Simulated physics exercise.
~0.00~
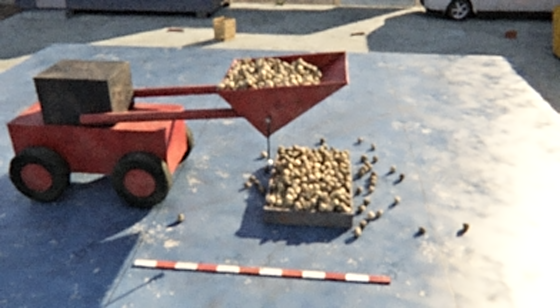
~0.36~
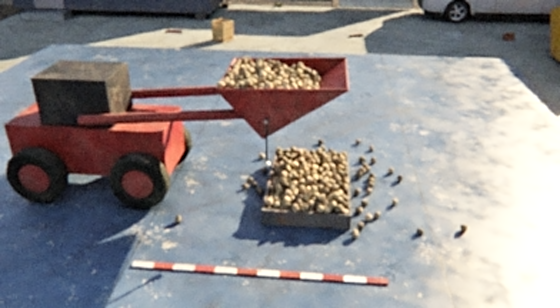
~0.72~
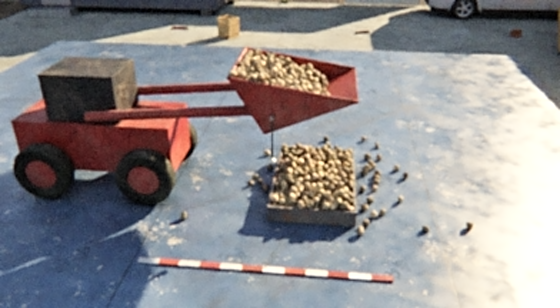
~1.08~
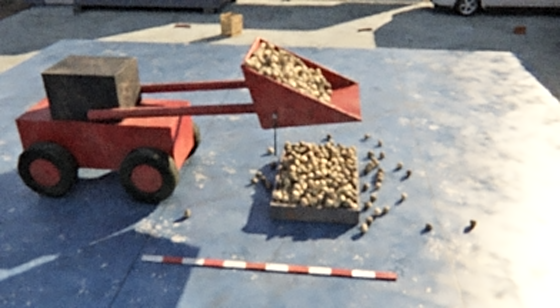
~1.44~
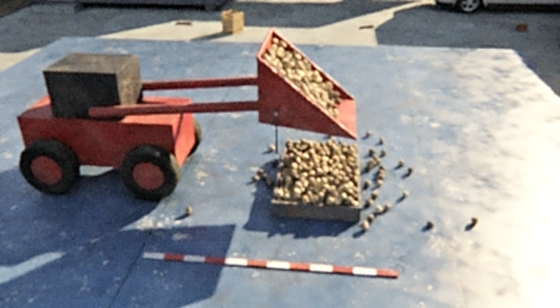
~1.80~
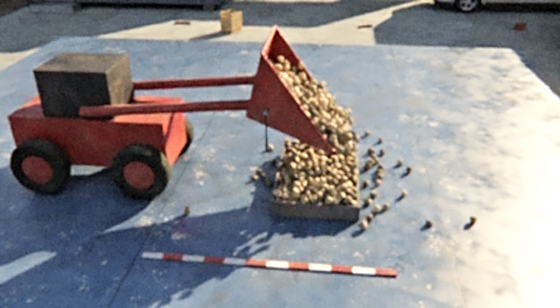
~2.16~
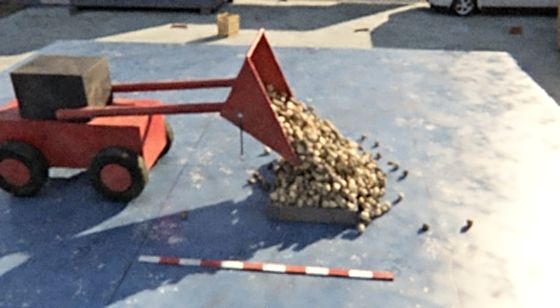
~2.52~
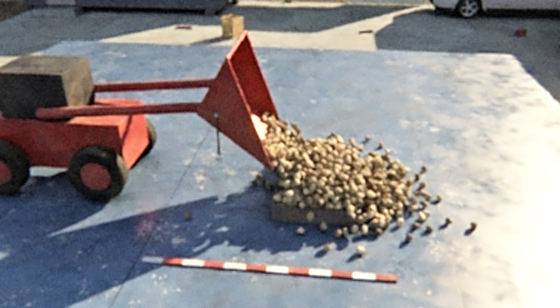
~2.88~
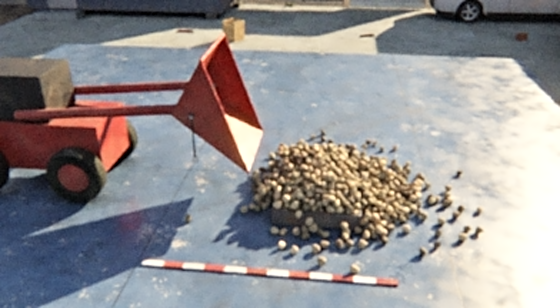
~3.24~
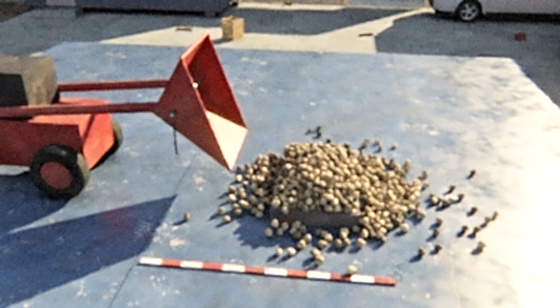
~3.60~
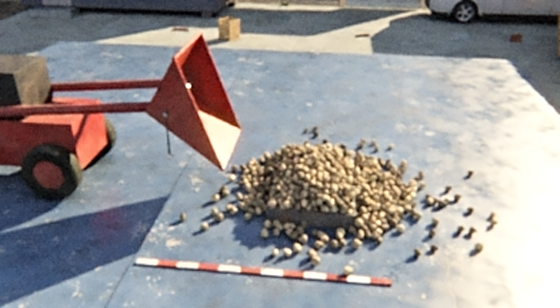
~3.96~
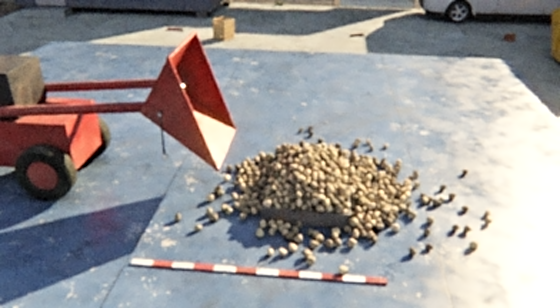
A red toy loader tips stones onto a heaped bin, backs left, and leaves them spilled around it.
